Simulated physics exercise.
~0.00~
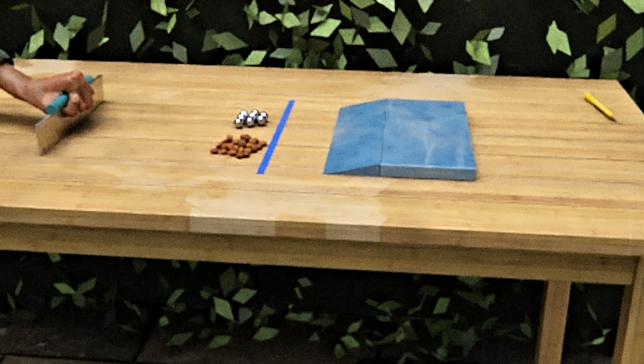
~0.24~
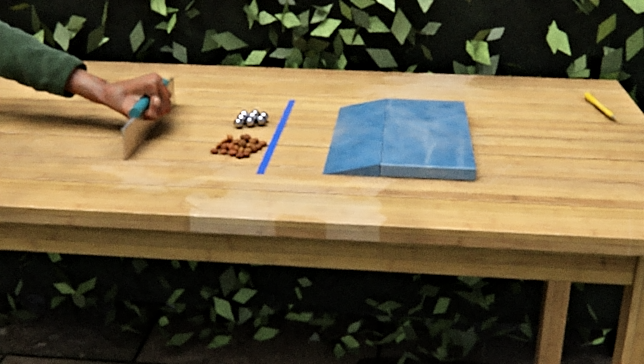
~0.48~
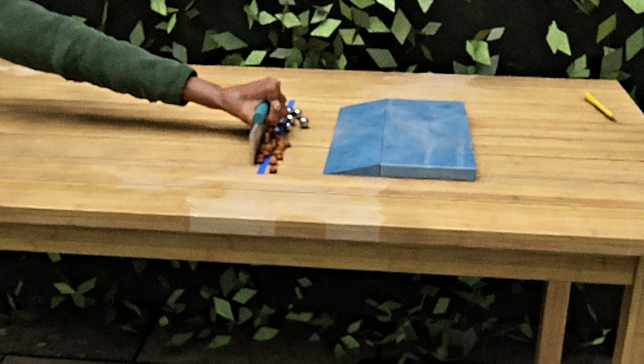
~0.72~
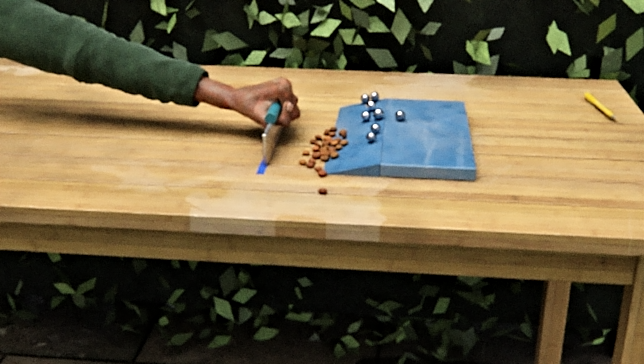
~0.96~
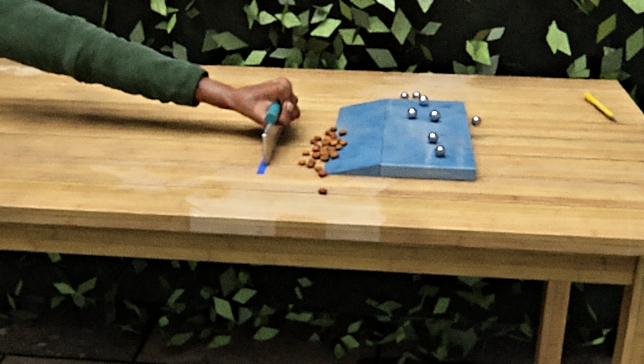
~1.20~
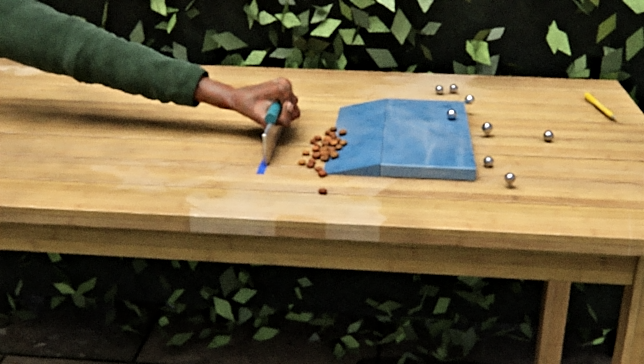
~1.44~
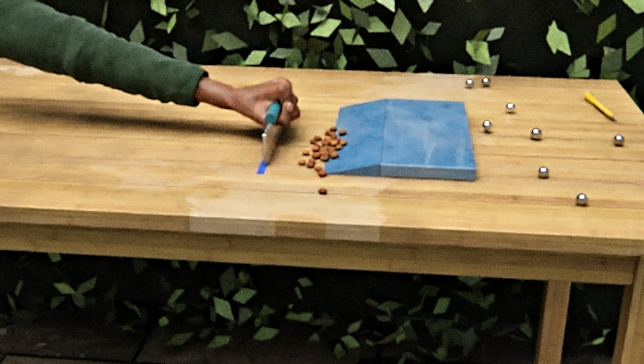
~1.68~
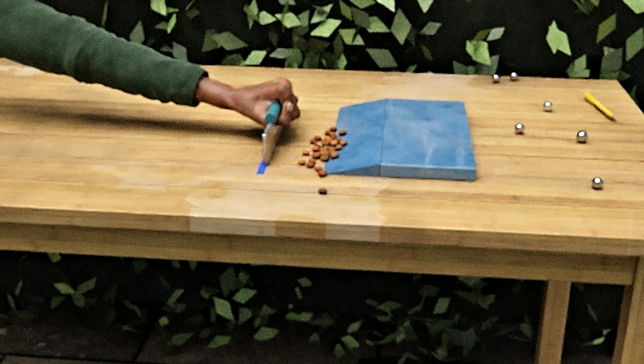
Hand with scraper sweeping silver balls and brown bits right, stopping at blue tape; balls cross the blue ramp, bits stay short.
